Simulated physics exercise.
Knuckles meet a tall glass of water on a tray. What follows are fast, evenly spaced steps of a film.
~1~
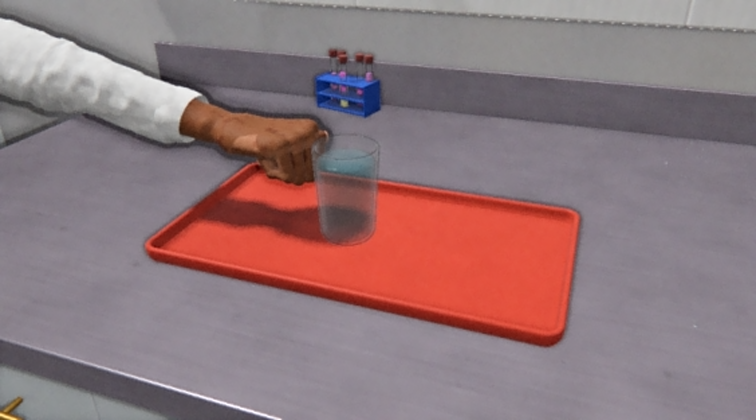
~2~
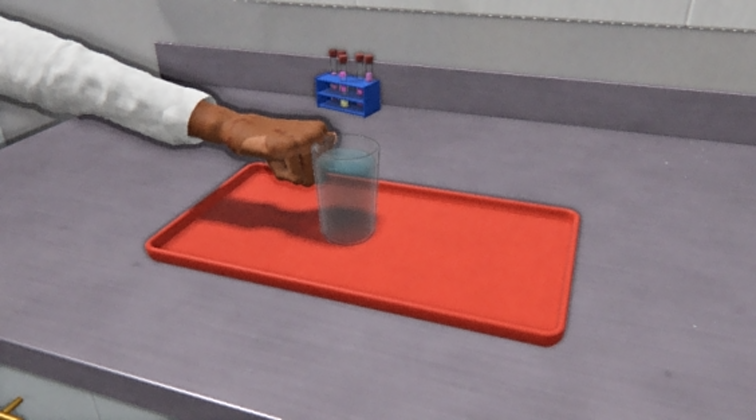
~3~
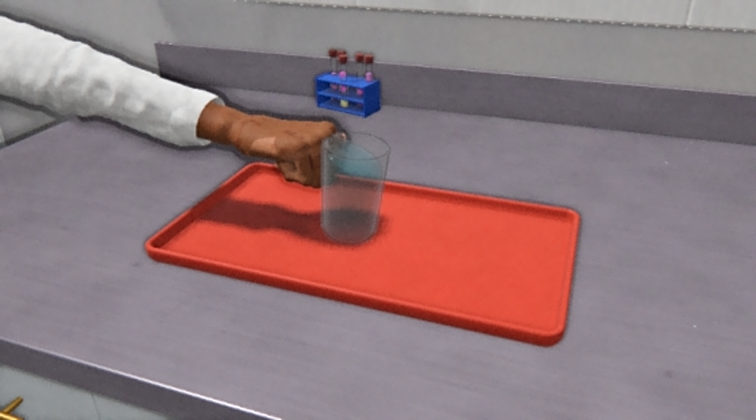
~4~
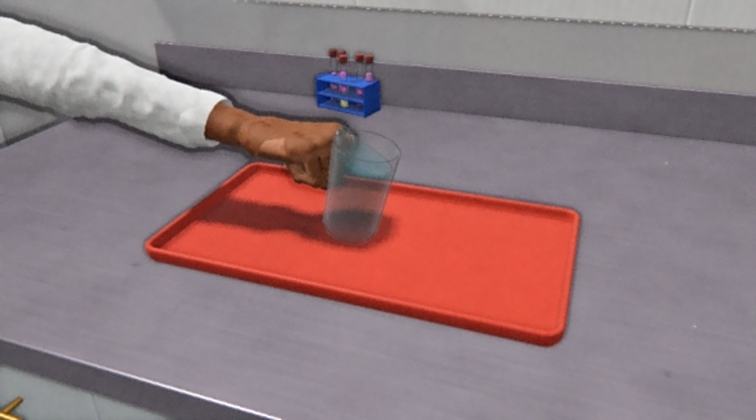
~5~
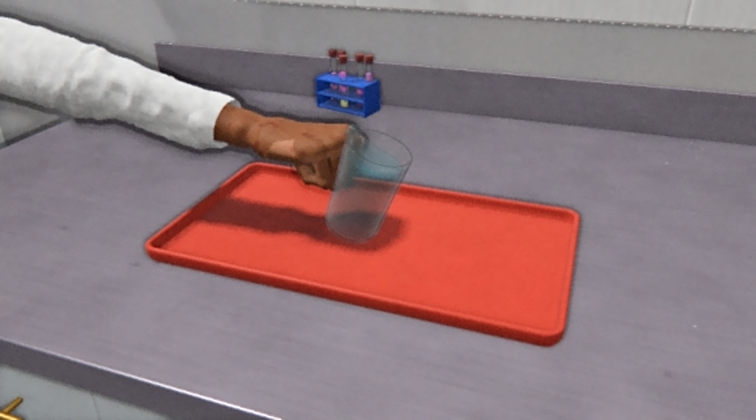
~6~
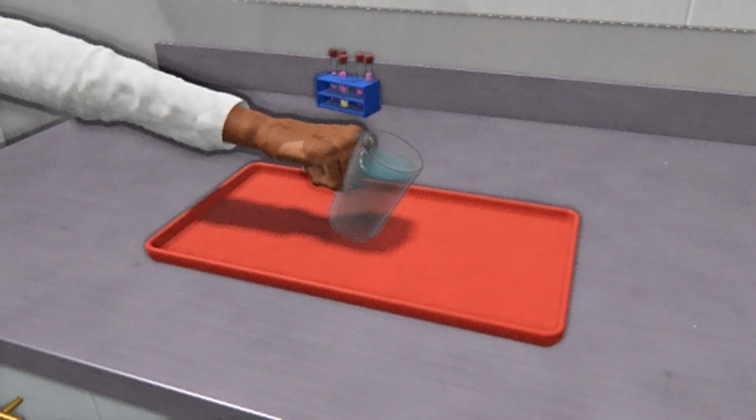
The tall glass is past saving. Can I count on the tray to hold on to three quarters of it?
Turns out the tray loses more than a quarter of it.
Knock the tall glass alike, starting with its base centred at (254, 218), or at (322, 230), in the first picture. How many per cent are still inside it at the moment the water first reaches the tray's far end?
Roughly 35 % and 55 %.
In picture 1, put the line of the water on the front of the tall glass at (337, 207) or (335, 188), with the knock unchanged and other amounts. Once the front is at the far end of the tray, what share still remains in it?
First some 60, then 75 per cent.
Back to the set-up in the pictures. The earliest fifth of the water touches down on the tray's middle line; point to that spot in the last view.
Near (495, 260).
A moment on, the tall glass lies on its side and 88 per cent is in the glass, 2 on the tray and 10 above or beyond its rim.
Next, the tall glass lies on its side and 48 per cent is in the glass, 37 on the tray and 14 above or beyond its rim.
Then the tall glass lies on its side and 26 per cent is in the glass, 37 on the tray and 37 above or beyond its rim.
Later the tall glass lies on its side and 14 per cent is in the glass, 47 on the tray and 39 above or beyond its rim.
At rest 60 per cent is held by tray and glass, 40 is off the tray.
